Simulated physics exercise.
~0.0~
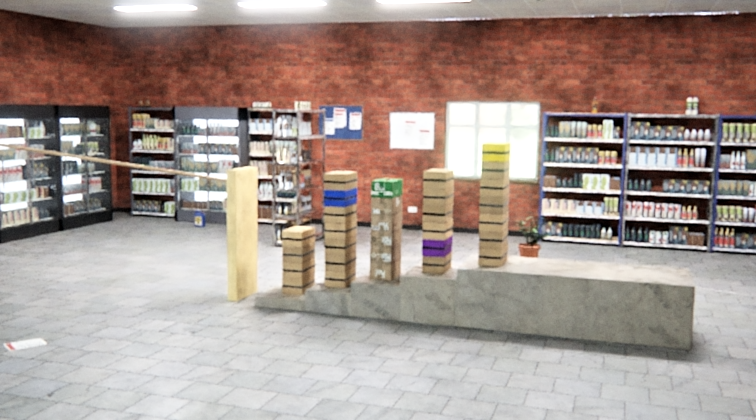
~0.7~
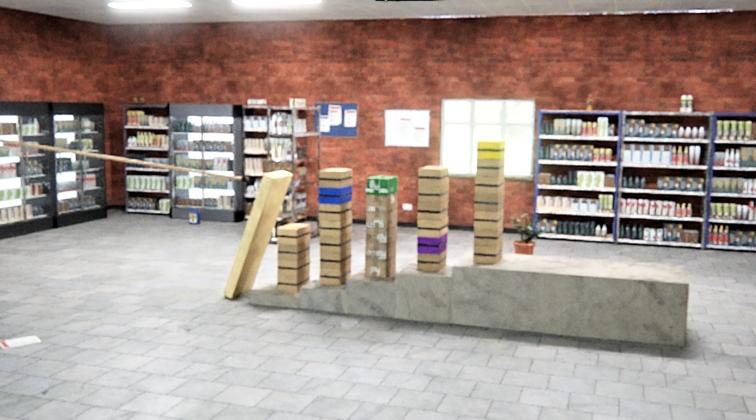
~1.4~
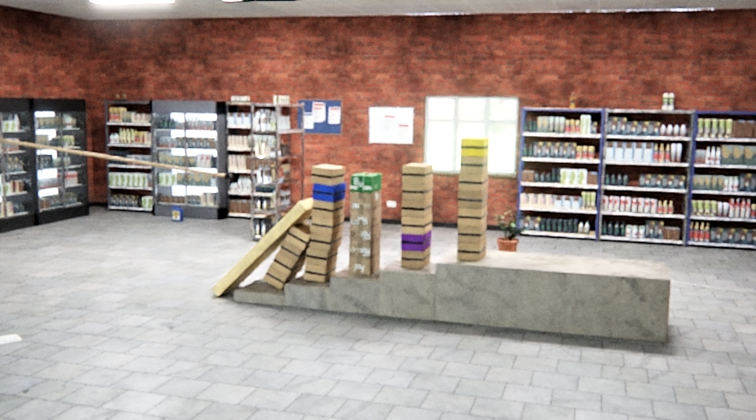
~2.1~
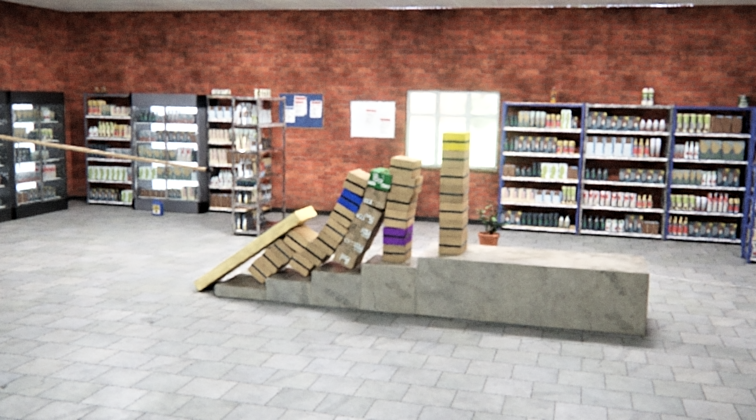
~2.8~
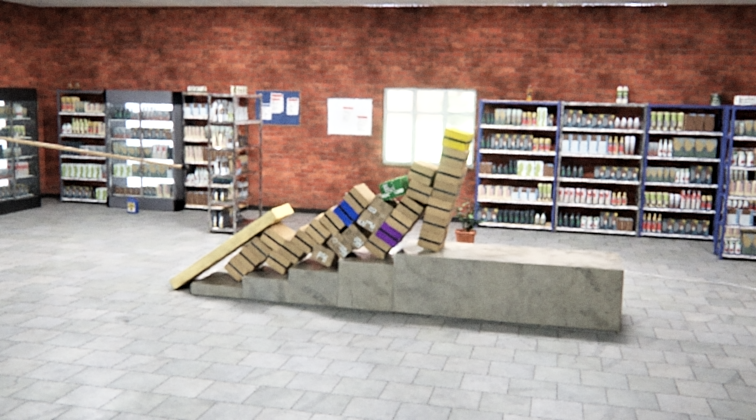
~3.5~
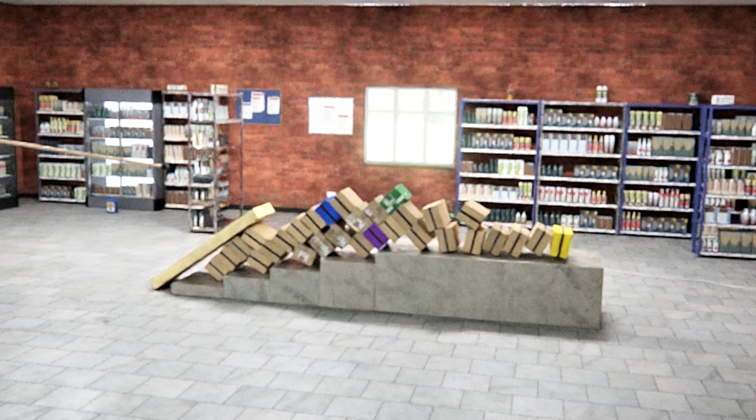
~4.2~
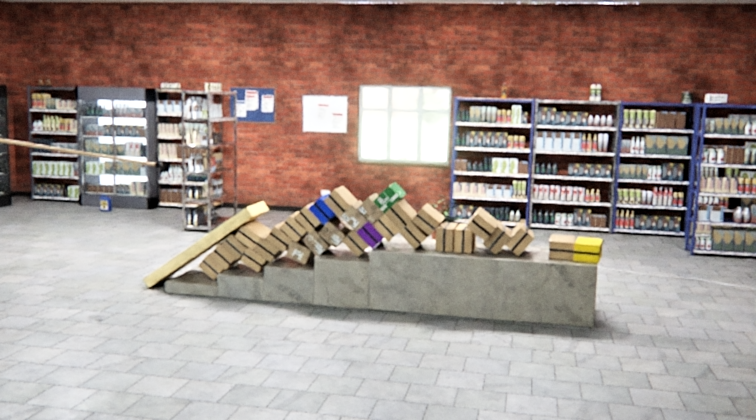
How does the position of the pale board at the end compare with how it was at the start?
At the start the board stands upright beside the steps, but at the end it is leaning to the right against the toppled parcels.
